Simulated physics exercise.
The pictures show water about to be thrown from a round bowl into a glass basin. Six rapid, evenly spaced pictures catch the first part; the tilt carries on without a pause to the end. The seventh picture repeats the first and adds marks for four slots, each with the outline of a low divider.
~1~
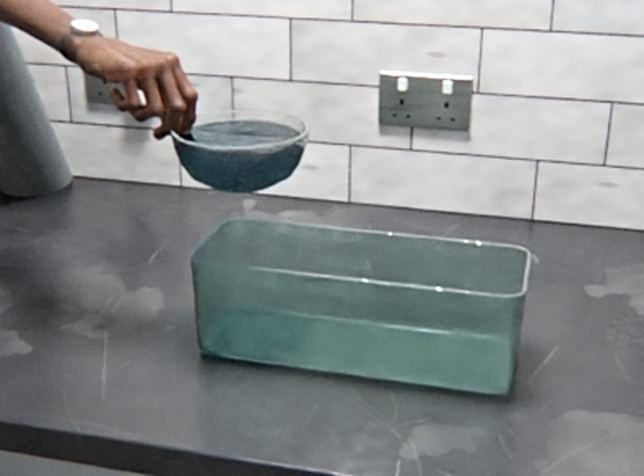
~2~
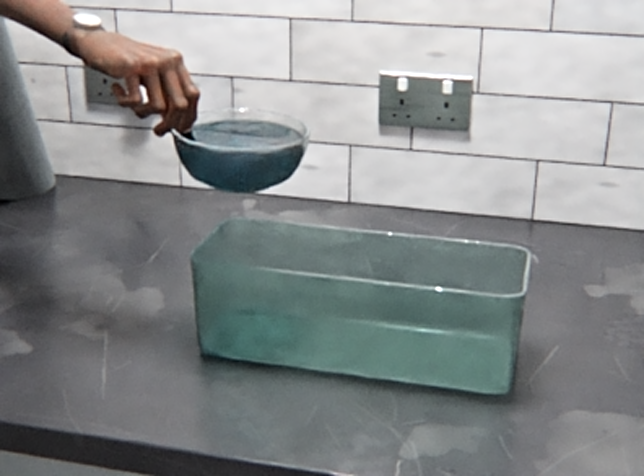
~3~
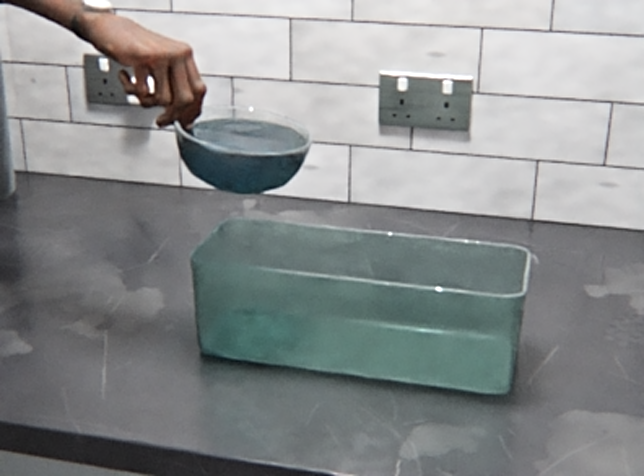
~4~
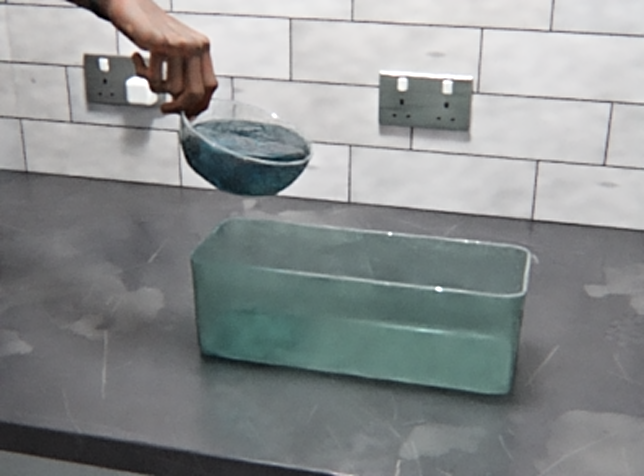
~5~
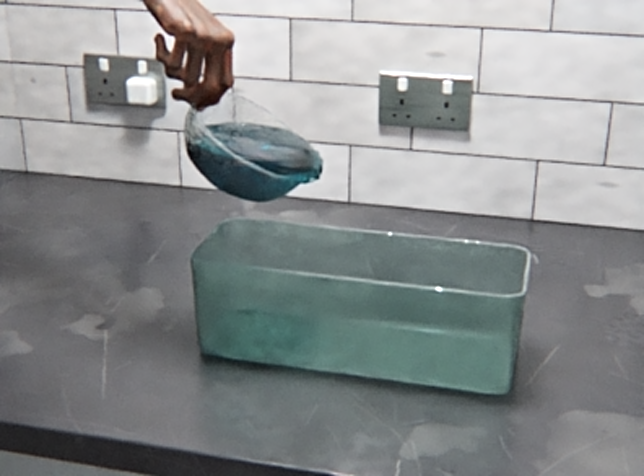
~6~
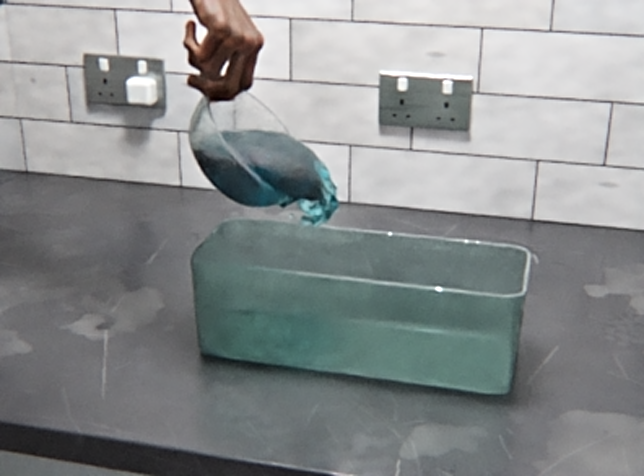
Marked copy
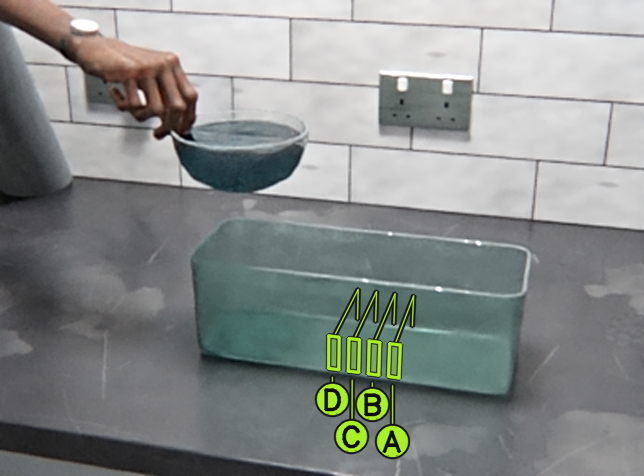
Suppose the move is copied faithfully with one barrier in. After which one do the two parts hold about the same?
Place D does it best.
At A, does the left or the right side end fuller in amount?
The left side.
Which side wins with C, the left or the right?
The left one.
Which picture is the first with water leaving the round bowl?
In picture 4.
On the marked copy, A at (392, 385); B at (372, 382); C at (352, 379); D at (332, 377).
With A, about 80 % ends left of the wall and 16 % right of it; 4 % is lost outside.
With B, about 86 % ends left of the wall and 12 % right of it.
With C, about 75 % ends left of the wall and 21 % right of it; 4 % is lost outside.
With D, about 50 % ends left of the wall and 48 % right of it.
